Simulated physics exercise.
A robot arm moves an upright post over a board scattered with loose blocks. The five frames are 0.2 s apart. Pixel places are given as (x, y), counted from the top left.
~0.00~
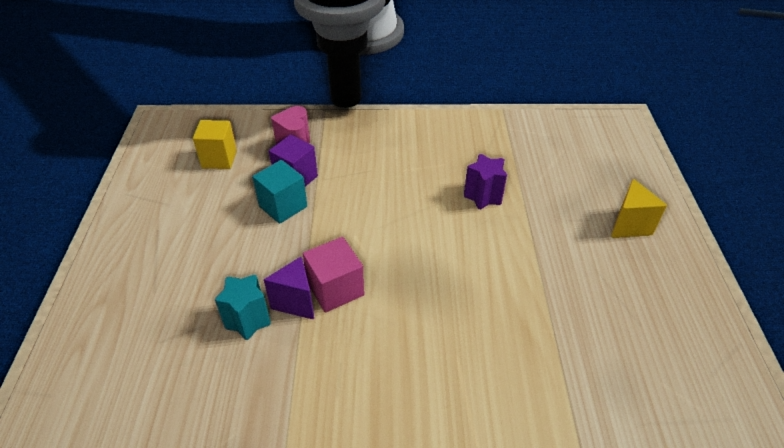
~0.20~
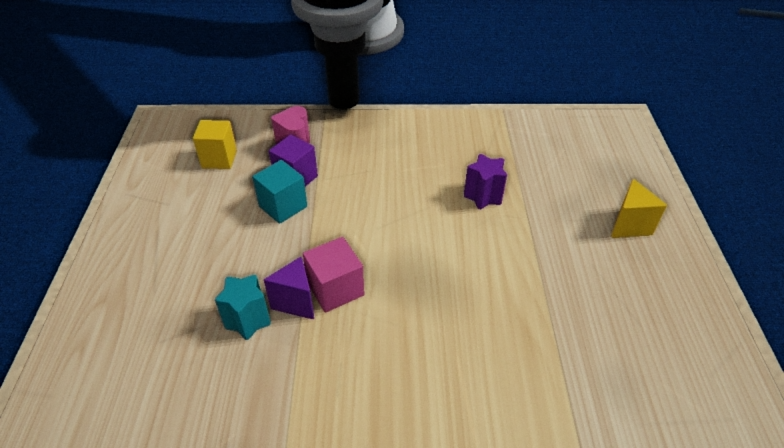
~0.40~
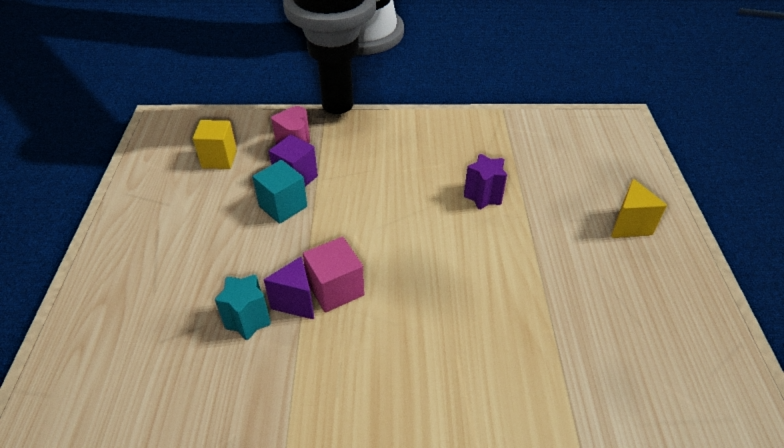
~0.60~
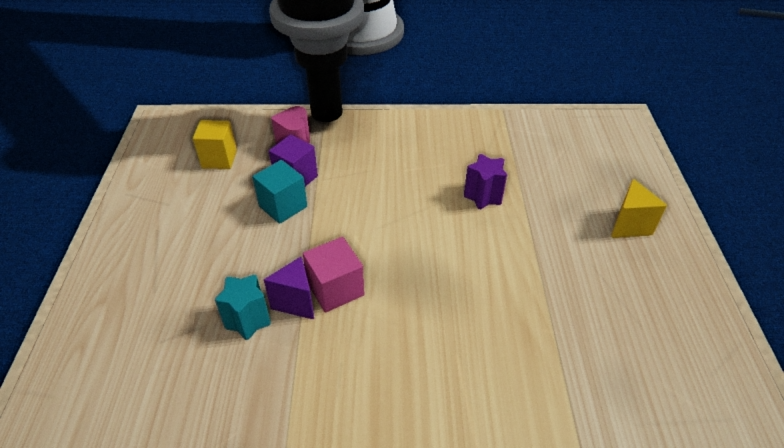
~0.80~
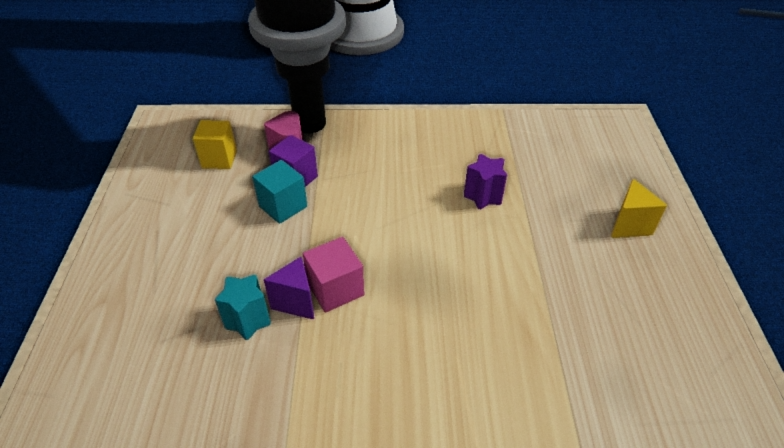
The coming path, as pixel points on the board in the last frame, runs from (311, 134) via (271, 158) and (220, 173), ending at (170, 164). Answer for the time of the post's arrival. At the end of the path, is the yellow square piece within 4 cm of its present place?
No, I don't think so.
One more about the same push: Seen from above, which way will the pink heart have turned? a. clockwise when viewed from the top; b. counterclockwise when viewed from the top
b - counterclockwise when viewed from the top.
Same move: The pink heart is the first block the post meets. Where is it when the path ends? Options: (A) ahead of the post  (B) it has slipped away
Letter B.
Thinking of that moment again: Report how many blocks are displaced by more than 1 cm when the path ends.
I expect two blocks to be moved by more than 1 cm.
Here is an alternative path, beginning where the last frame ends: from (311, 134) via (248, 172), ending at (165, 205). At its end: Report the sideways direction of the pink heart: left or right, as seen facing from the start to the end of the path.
It goes left.
What follows on the original path. One third of the way, post at (268, 148); pink heart at (246, 150), turned 30° anticlockwise.
Two thirds of the way, post at (217, 163); yellow square piece at (196, 126), turned 50° clockwise; pink heart at (231, 163), turned 95° anticlockwise.
At the end, post at (167, 154); yellow square piece at (178, 115), turned 100° clockwise; pink heart at (231, 163), turned 95° anticlockwise; purple square piece still.
